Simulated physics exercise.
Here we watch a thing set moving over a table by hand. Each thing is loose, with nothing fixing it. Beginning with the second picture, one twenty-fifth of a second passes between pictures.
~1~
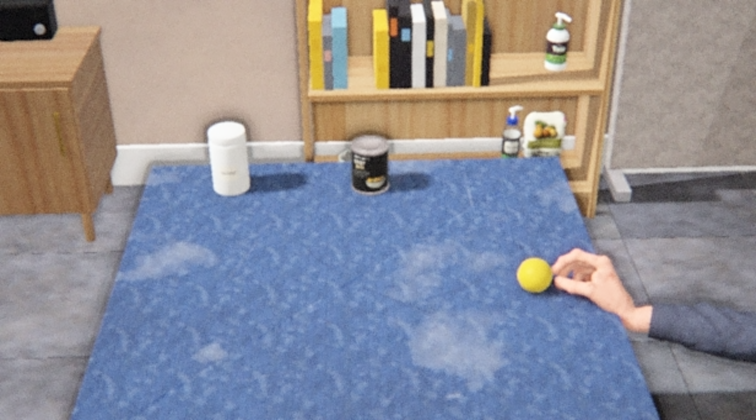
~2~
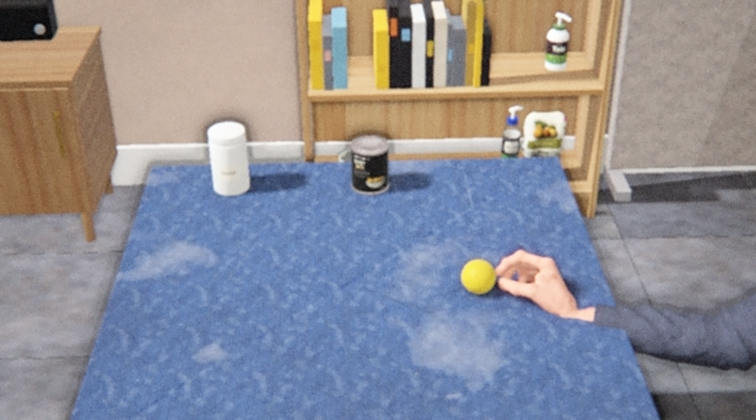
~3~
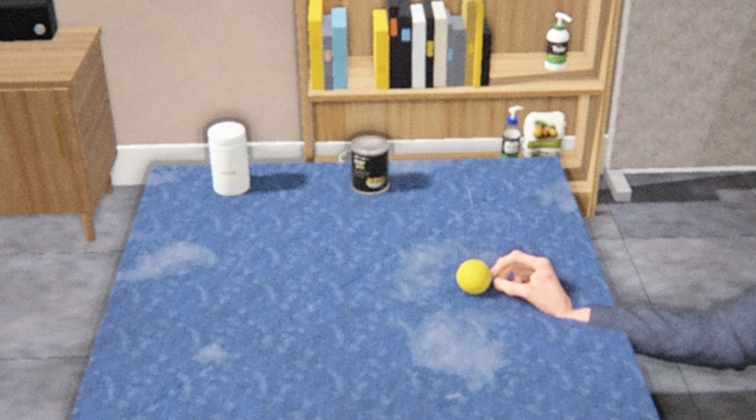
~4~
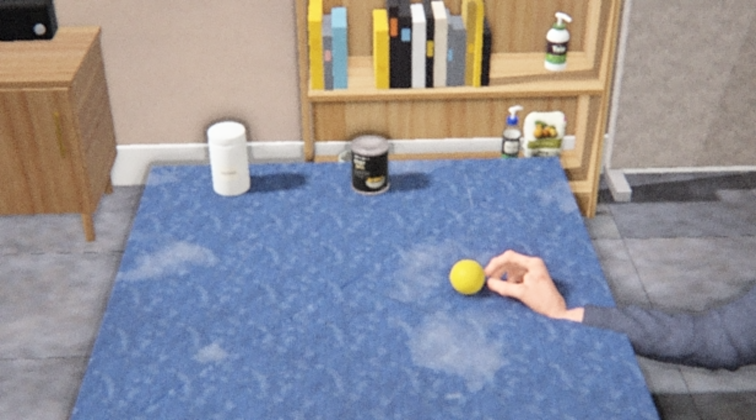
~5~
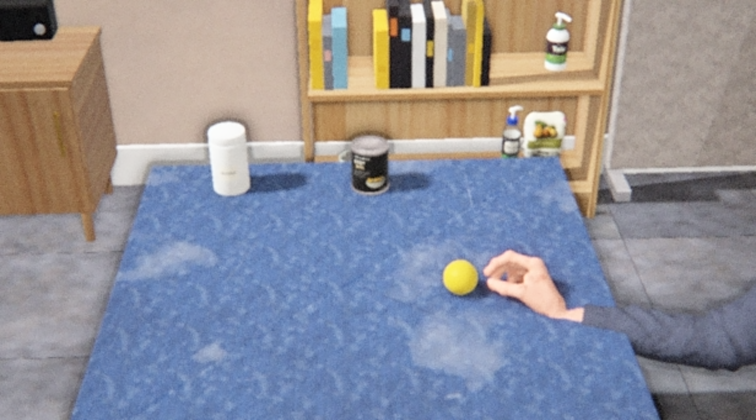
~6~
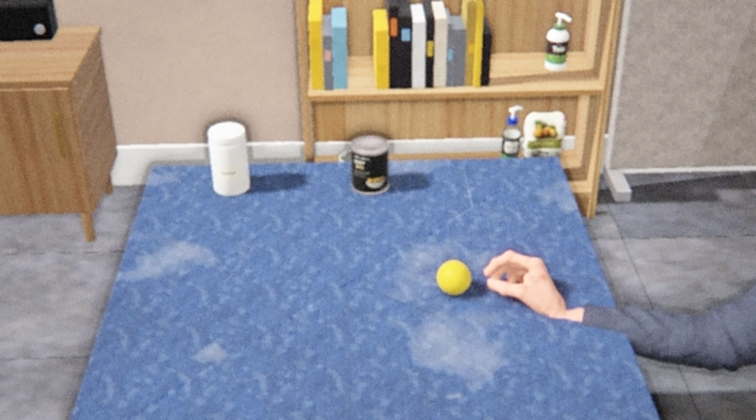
On a blue tabletop, a hand moving a yellow lemon to the left, then letting go as it keeps rolling slowly left.
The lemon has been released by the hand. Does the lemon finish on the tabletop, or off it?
The lemon finishes on the tabletop.
Then, 0.10 s later than the last frame, yellow lemon moved about its own width near (440, 278).
Then, 0.30 s later than the last frame, yellow lemon moved about its own width near (420, 278).
When it is over, moved from the start, yellow lemon. End places, in pixels of the last picture, yellow lemon near (413, 279).
